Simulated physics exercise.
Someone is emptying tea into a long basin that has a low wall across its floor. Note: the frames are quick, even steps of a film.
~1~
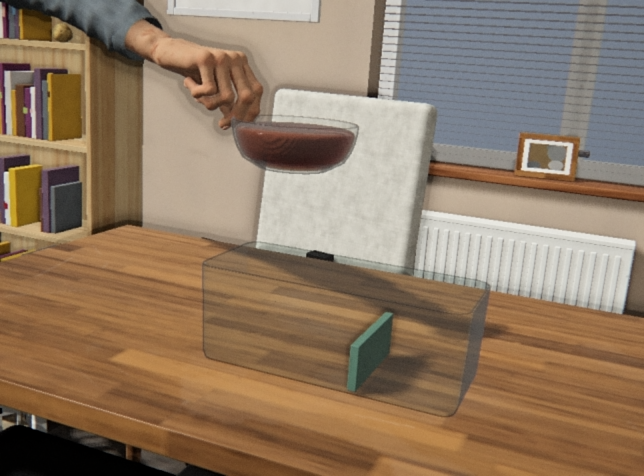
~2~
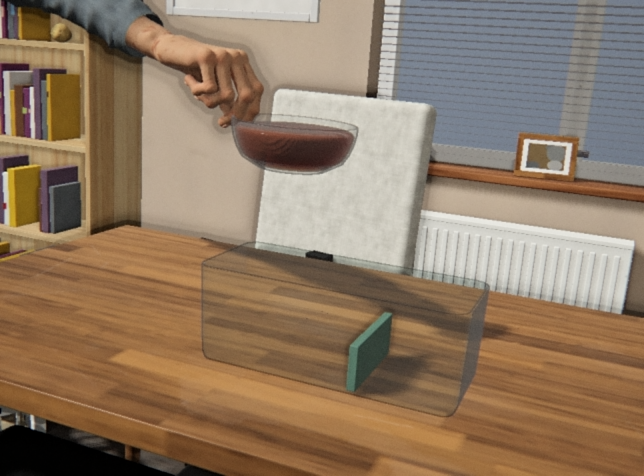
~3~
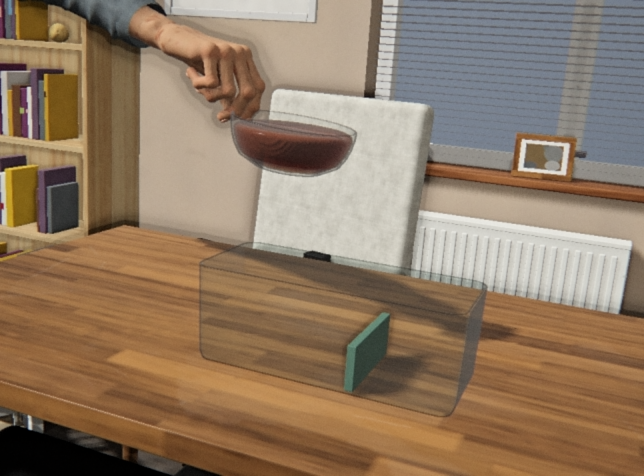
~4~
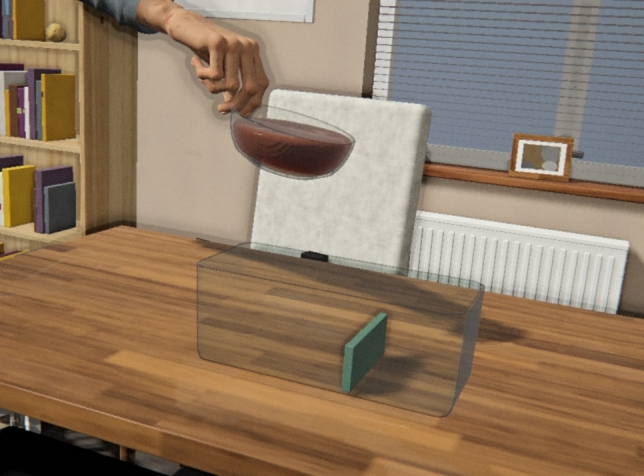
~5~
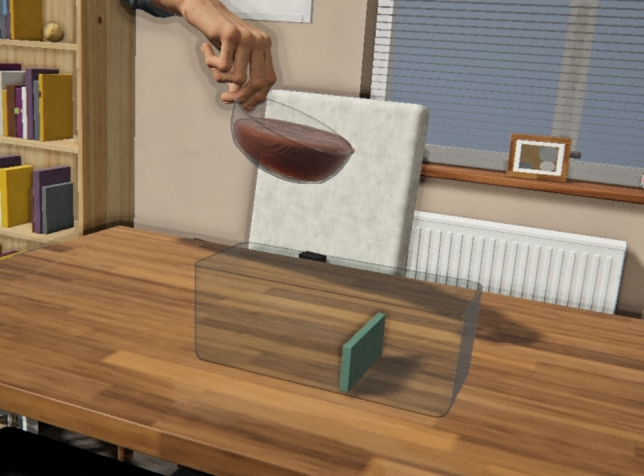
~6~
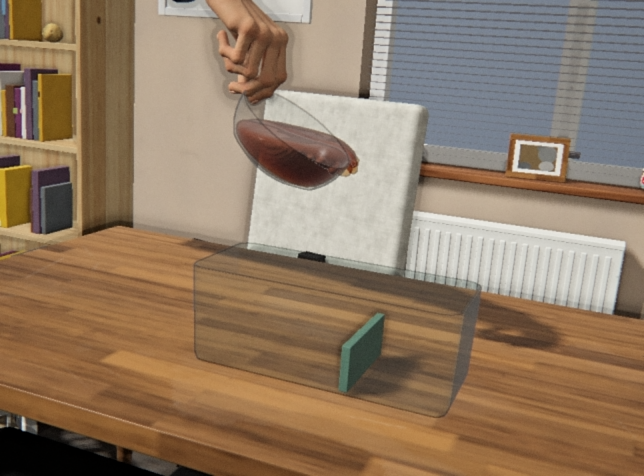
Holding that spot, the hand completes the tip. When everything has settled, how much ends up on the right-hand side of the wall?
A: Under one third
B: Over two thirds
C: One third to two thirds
C, one third to two thirds.
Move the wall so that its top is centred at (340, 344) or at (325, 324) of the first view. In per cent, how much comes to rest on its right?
Around 65 percent in try one and around 85 percent in try two.
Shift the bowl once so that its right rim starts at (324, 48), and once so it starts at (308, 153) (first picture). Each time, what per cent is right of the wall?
In turn 30 and 5 in a hundred.
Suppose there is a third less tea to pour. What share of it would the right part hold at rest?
I'd put it at some 45 %.
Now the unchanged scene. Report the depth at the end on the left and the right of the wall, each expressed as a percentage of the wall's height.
20 per cent for the left part, 40 for the right.
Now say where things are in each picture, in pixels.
In the first picture, it leans 0°; its right rim is at (354, 130); the tea meets the walls at (244, 123) and (354, 135); the long basin's rim runs from (227, 253) to (481, 300); the wall's top is at (373, 330).
In the second picture, it leans 2°; its right rim is at (354, 131); the tea meets the walls at (244, 122) and (353, 136).
In the third picture, it leans 6°; its right rim is at (352, 137); the tea meets the walls at (243, 121) and (351, 139).
In the fourth picture, it leans 13°; its right rim is at (350, 146); the tea meets the walls at (243, 119) and (350, 143).
In the fifth picture, it leans 23°; its right rim is at (347, 157); the tea meets the walls at (244, 119) and (348, 151); 3 per cent is over the edge.
In the sixth picture, it leans 34°; its right rim is at (343, 169); the tea meets the walls at (246, 120) and (334, 152); 11 per cent is over the edge.
A moment on, the bowl is tipped on its side and 6 per cent is still to pour, 8 is left of the wall and 41 right of it.
Next, the bowl is tipped right over and 0 per cent is still to pour, 36 is left of the wall and 52 right of it.
Then the bowl is tipped right over and 0 per cent is still to pour, 44 is left of the wall and 52 right of it.
Later the bowl is tipped right over and 0 per cent is still to pour, 45 is left of the wall and 52 right of it.
In the end 45 per cent lies left of the wall, 52 right of it and 3 outside.
